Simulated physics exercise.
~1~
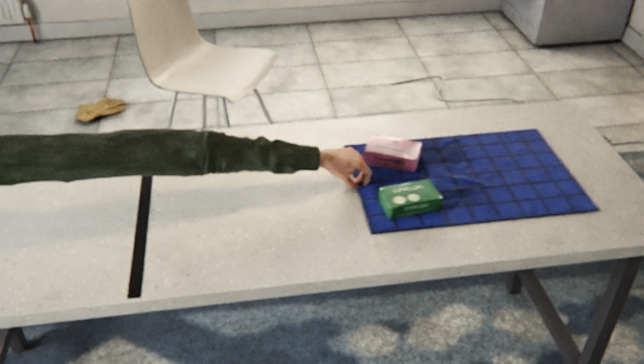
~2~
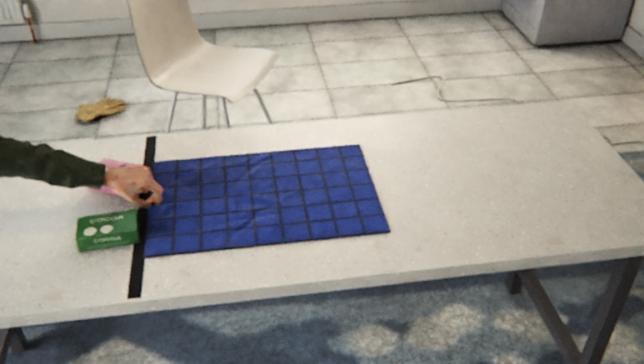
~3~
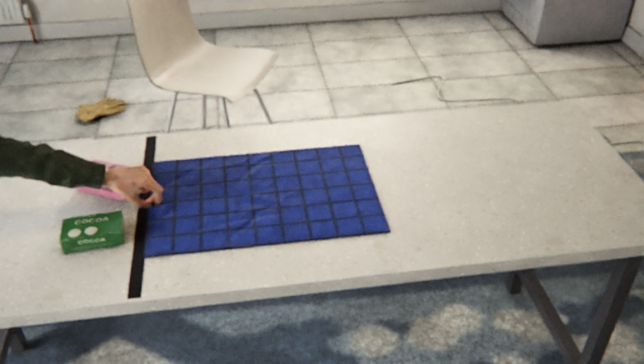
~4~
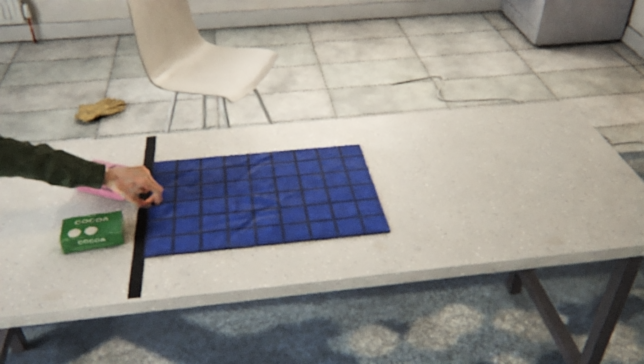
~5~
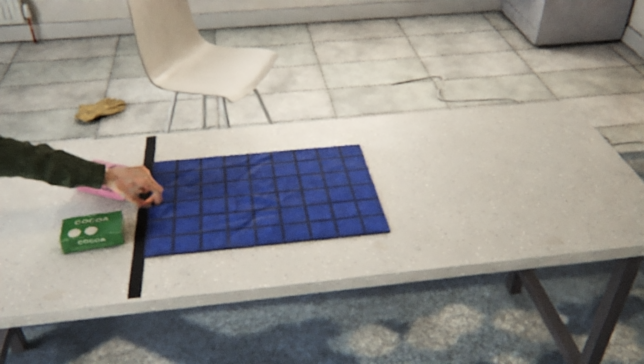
A hand drags a blue cloth left to the black tape, and two packets slide off.
